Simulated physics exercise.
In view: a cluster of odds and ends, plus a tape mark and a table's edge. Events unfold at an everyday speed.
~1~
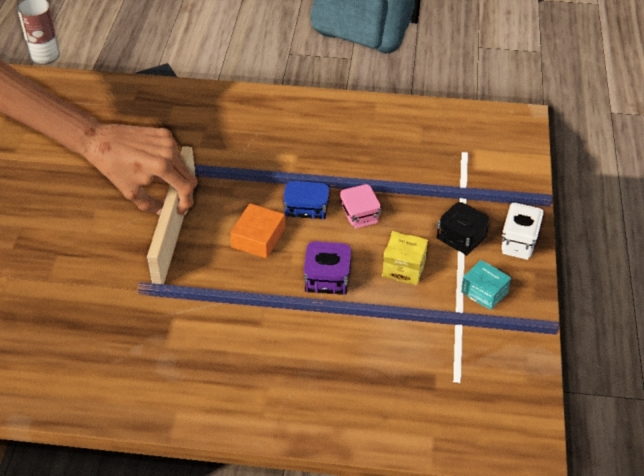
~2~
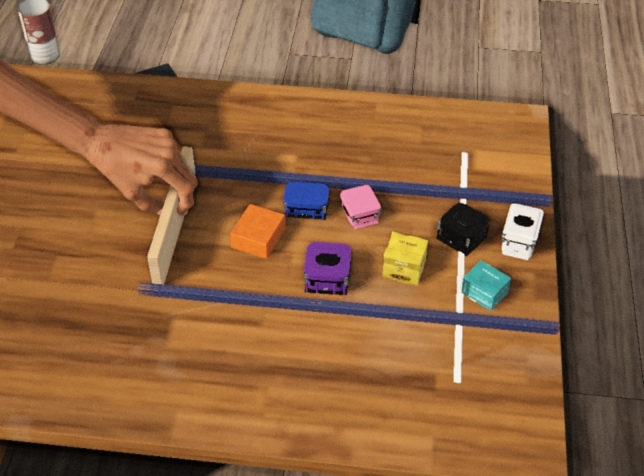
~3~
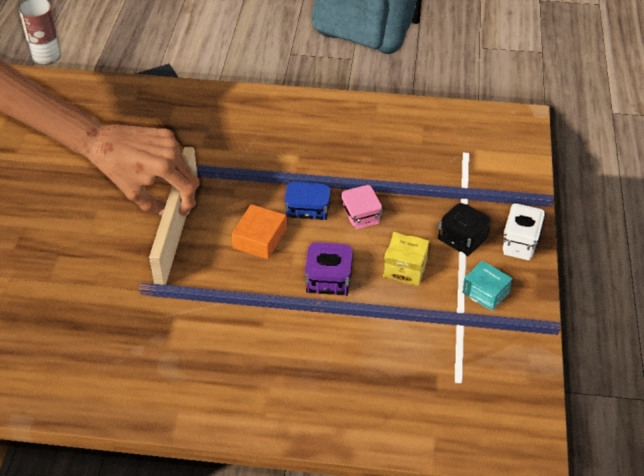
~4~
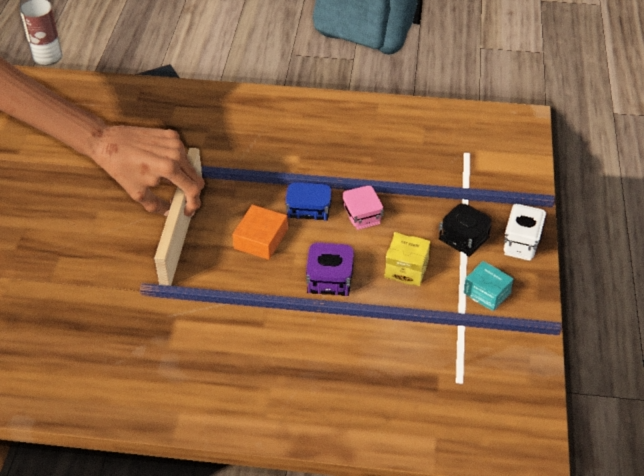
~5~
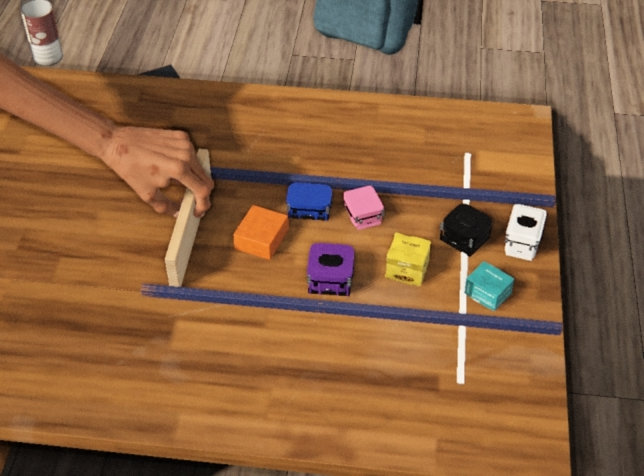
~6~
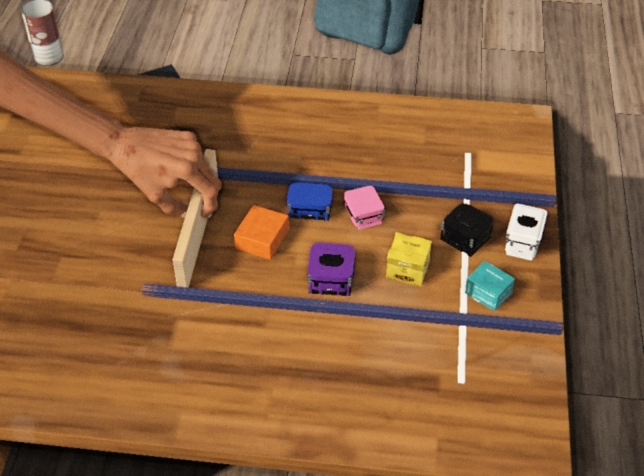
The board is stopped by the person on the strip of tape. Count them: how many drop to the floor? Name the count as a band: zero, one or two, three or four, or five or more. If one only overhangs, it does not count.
The count falls in the one or two band.
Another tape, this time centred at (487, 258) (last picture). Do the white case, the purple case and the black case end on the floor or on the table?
Taking them in turn, the white case tips off, the purple case does not drop, the black case tips off.
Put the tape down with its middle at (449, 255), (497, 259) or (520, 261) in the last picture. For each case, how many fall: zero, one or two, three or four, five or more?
In turn: One or two, either one or two, 5 or more.
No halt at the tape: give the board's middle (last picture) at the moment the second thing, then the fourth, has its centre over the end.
Roughly (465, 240) for the earlier crossing, roughly (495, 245) for the later one.
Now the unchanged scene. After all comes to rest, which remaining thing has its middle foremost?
Answer: The black case.
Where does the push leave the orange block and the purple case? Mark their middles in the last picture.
One is at about (486, 249), the other at about (487, 284).
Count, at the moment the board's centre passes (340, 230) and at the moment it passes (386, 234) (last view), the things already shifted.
At the first place 4, at the second 6.
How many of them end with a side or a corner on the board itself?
3.
A little later, none off yet; white case at rest near (525, 232); turquoise box at rest near (490, 286); black case at rest near (467, 229).
Next, none off yet; white case at rest near (525, 232); turquoise box at rest near (490, 286); black case moving near (476, 231).
When it is over, the number that fall off is one or two; down, white case.
